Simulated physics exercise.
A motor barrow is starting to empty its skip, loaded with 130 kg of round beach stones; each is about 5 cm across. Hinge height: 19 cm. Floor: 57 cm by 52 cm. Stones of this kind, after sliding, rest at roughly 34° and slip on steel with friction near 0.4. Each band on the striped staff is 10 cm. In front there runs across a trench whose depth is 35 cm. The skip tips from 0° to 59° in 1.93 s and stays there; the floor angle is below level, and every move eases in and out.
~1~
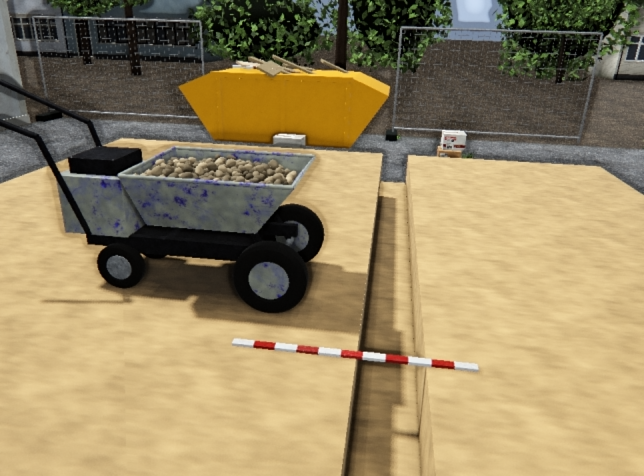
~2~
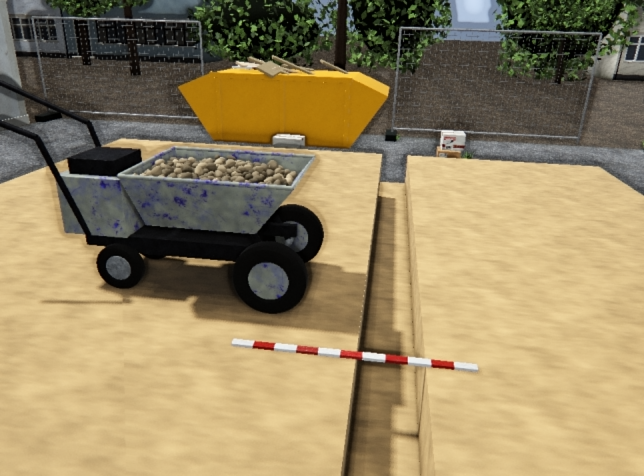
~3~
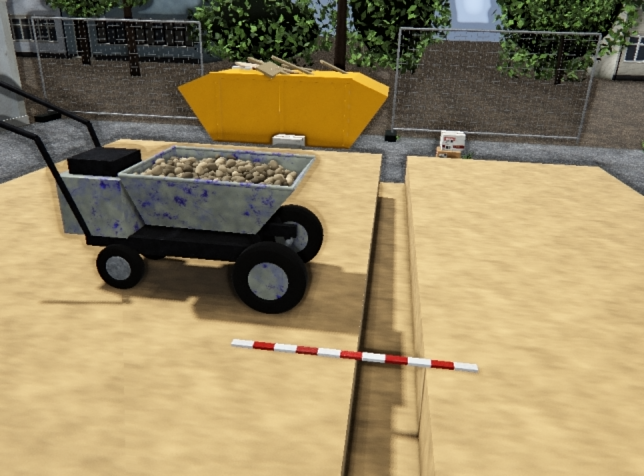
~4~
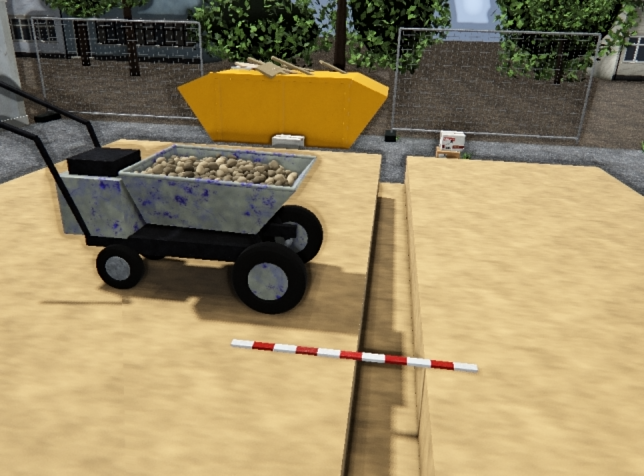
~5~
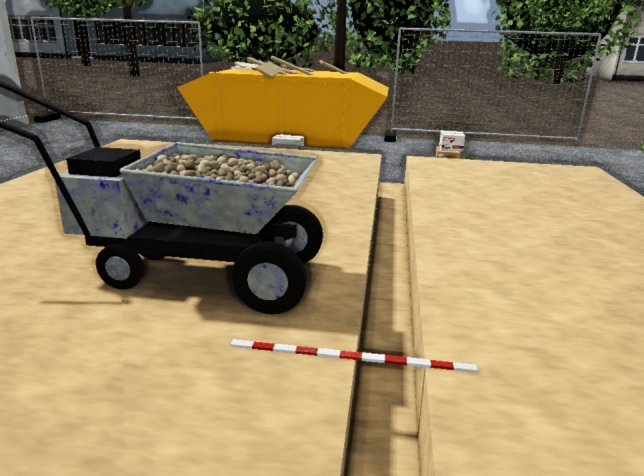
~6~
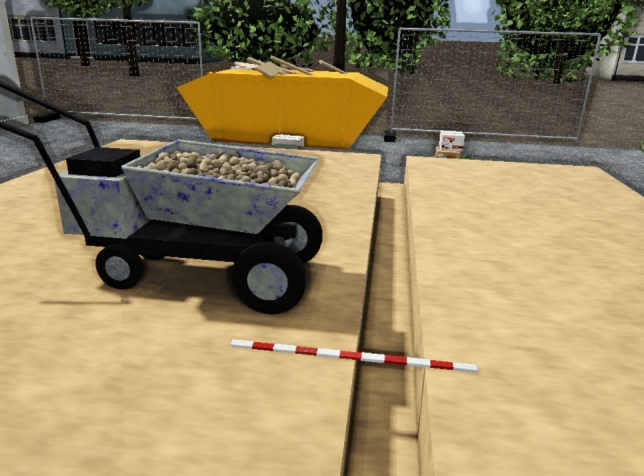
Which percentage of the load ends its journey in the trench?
Roughly 78 per cent.
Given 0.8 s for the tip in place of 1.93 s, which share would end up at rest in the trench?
Roughly 60 per cent.
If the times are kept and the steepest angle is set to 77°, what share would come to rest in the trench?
Near 75 per cent then.
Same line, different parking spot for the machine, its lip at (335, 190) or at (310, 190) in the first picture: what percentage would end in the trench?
Roughly 35 in a hundred, then 60 in a hundred.
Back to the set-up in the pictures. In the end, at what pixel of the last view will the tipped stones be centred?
Roughly at pixel (392, 335).
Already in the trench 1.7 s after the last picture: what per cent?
Close to 35 per cent has got there by then.
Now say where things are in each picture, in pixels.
In the first frame, the skip is at 0°, its lip at (293, 188); the top of the load is at (221, 166).
In the second frame, lip at (293, 189), floor tilted 0°, highest stones at (221, 166).
In the third frame, lip at (294, 189), floor tilted 1°, highest stones at (222, 166).
In the fourth frame, the skip is at 1°, its lip at (295, 190); the top of the load is at (217, 164).
In the fifth frame, lip at (297, 190), floor tilted 3°, highest stones at (197, 161).
In the sixth frame, lip at (299, 191), floor tilted 4°, highest stones at (192, 159).
Then, 1.2 s after the last picture the floor is at 50°, 100 % in the skip; the foremost stones are at (364, 220).
Then, 1.7 s after the last picture the floor is at 59°, 61 % in the skip, 33 % in the trench, 6 % past the trench; the foremost stones are at (453, 298).
Then, 2.1 s after the last picture the floor is at 59°, 39 % in the skip, 49 % in the trench, 12 % past the trench; the foremost stones are at (520, 313).
Then, 4.0 s after the last picture the floor is at 59°, 9 % in the skip, 78 % in the trench, 13 % past the trench; the foremost stones are at (567, 321).
